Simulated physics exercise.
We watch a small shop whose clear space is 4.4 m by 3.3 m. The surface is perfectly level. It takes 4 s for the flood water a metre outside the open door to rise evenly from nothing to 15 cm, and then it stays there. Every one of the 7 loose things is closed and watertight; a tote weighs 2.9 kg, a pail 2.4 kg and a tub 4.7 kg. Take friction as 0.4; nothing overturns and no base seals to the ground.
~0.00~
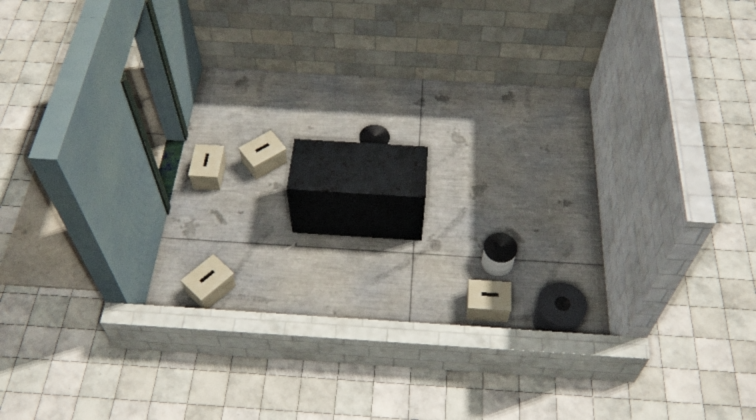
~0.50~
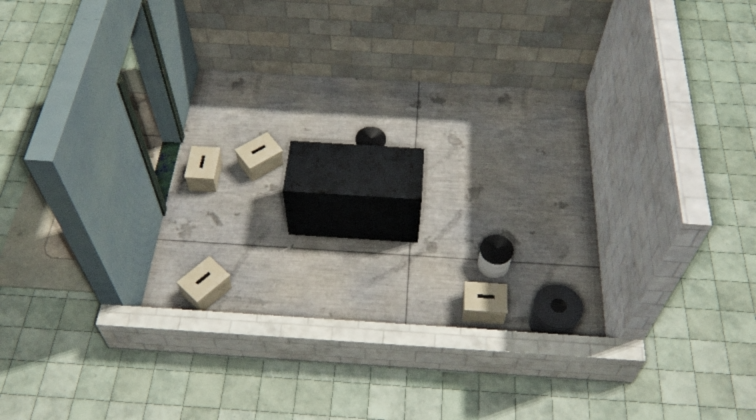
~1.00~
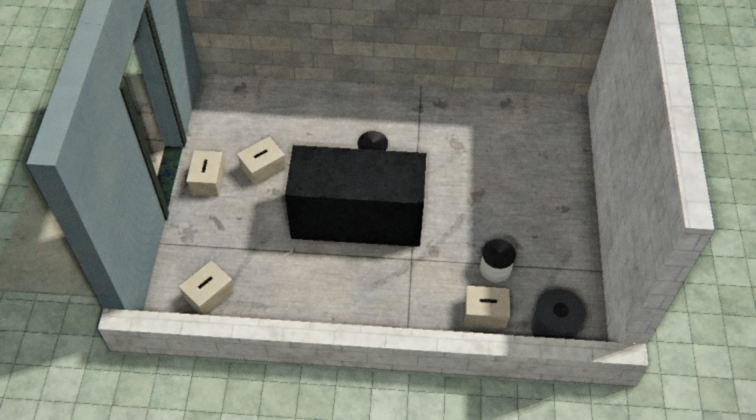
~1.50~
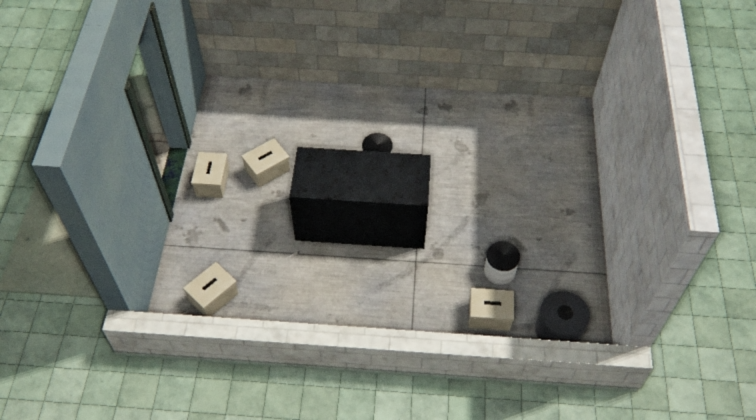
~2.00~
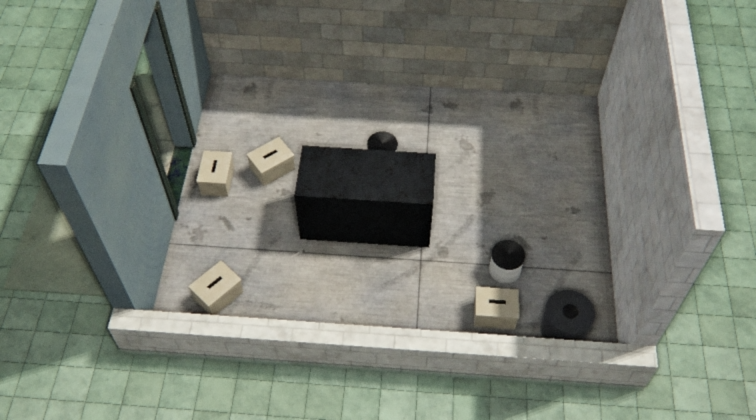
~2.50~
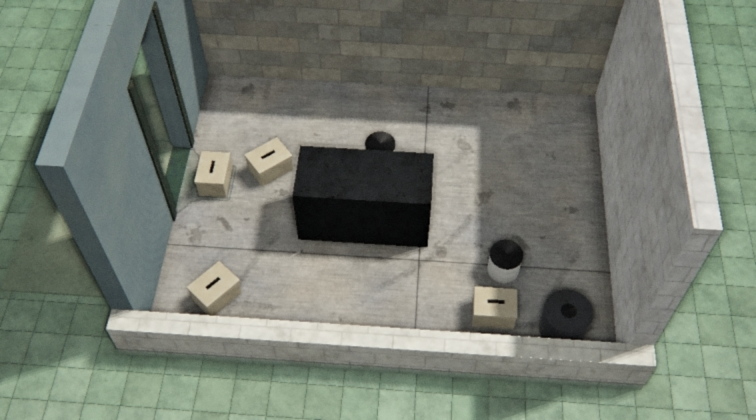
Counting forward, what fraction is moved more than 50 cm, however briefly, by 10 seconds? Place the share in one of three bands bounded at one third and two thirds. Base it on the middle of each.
It falls in the middle third.
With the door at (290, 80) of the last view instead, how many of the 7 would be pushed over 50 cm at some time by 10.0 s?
Then 4.
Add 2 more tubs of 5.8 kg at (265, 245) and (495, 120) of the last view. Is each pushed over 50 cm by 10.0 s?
Order as asked - beyond the cutoff and beyond the cutoff.
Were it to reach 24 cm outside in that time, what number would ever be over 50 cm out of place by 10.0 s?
The answer would then be 6.
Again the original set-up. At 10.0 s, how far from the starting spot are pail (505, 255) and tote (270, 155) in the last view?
One is off by 5 cm, the other by 250 cm, in the order asked.
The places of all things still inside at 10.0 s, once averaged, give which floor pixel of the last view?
(442, 261).
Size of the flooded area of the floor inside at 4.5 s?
Wet area: Approx. 4.0 m2.
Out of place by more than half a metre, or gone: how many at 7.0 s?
I count 3.
After 3.5 s 0 of 7 are over 50 cm from their spots; 0 afloat.
After 4.5 s 2 of 7 are over 50 cm from their spots; 1 afloat.
After 7.0 s 3 of 7 are over 50 cm from their spots; 1 afloat.
After 10.0 s 3 of 7 are over 50 cm from their spots, and 3 have been at some point; 6 afloat.
